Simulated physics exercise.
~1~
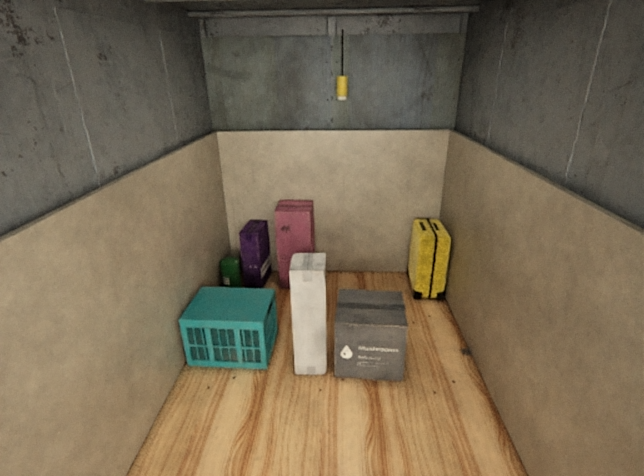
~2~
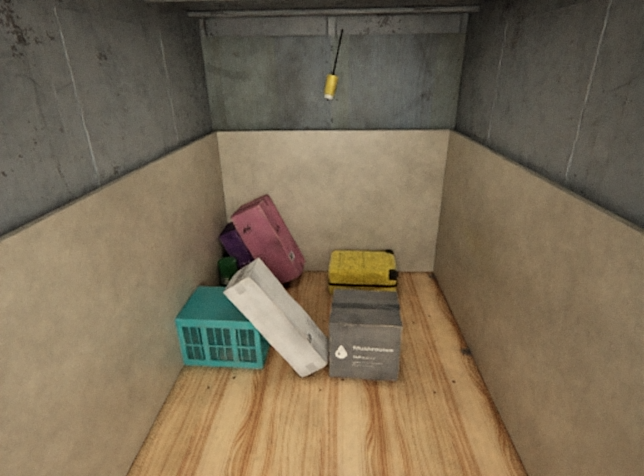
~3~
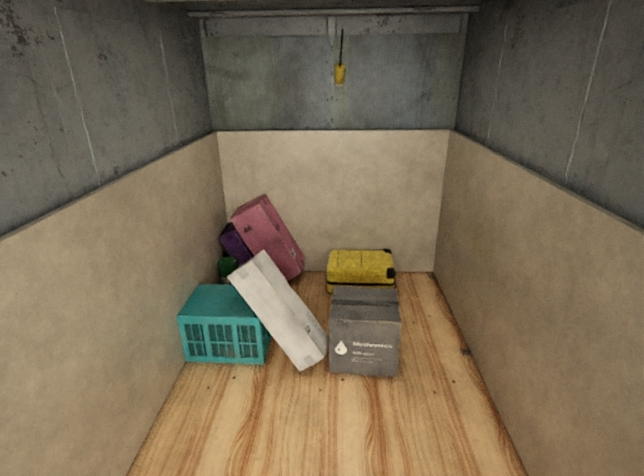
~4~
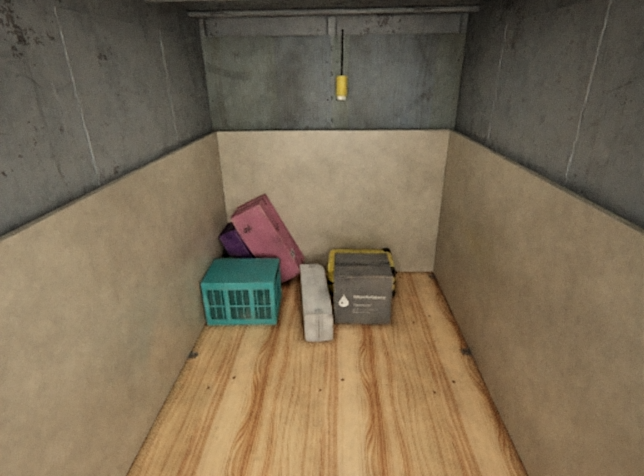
Loose boxes and a yellow case tipping over leftwards in a van's load bay, then several sliding forward towards the bulkhead.
